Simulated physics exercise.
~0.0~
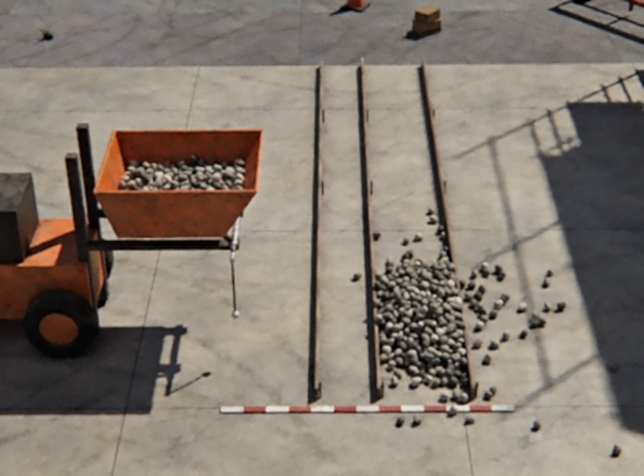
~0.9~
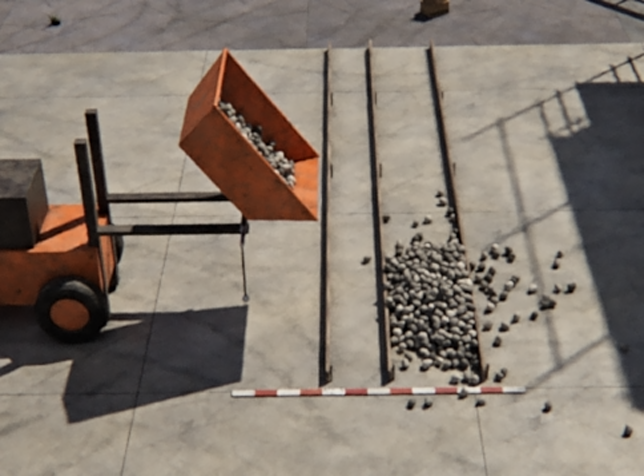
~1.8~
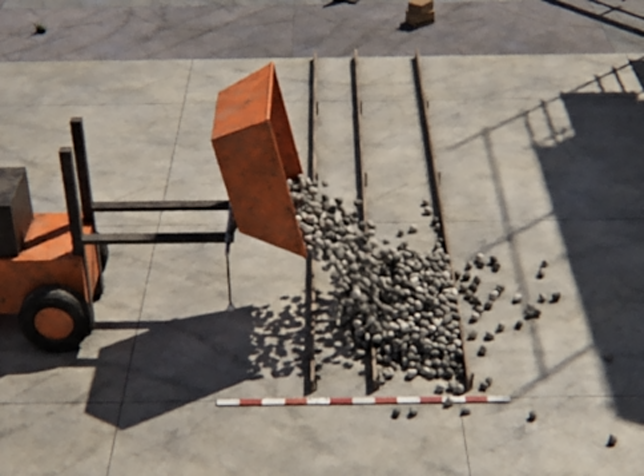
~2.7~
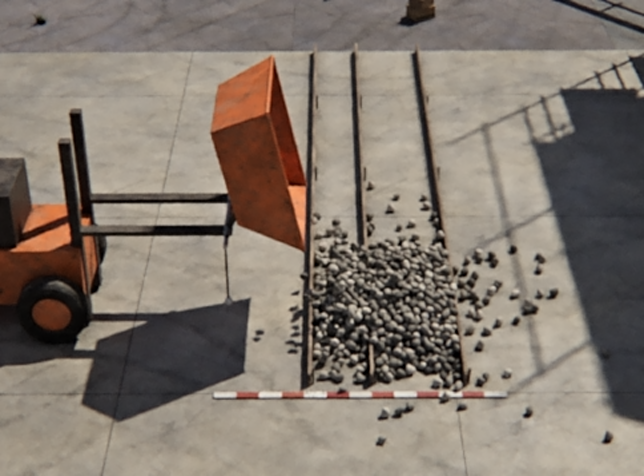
The orange skip on a forklift tips steeply to the right and pours its rounded grey stones onto a concrete floor marked by three long boards, beside and over an earlier heap, until it hangs empty and still above stones spread across both bays.
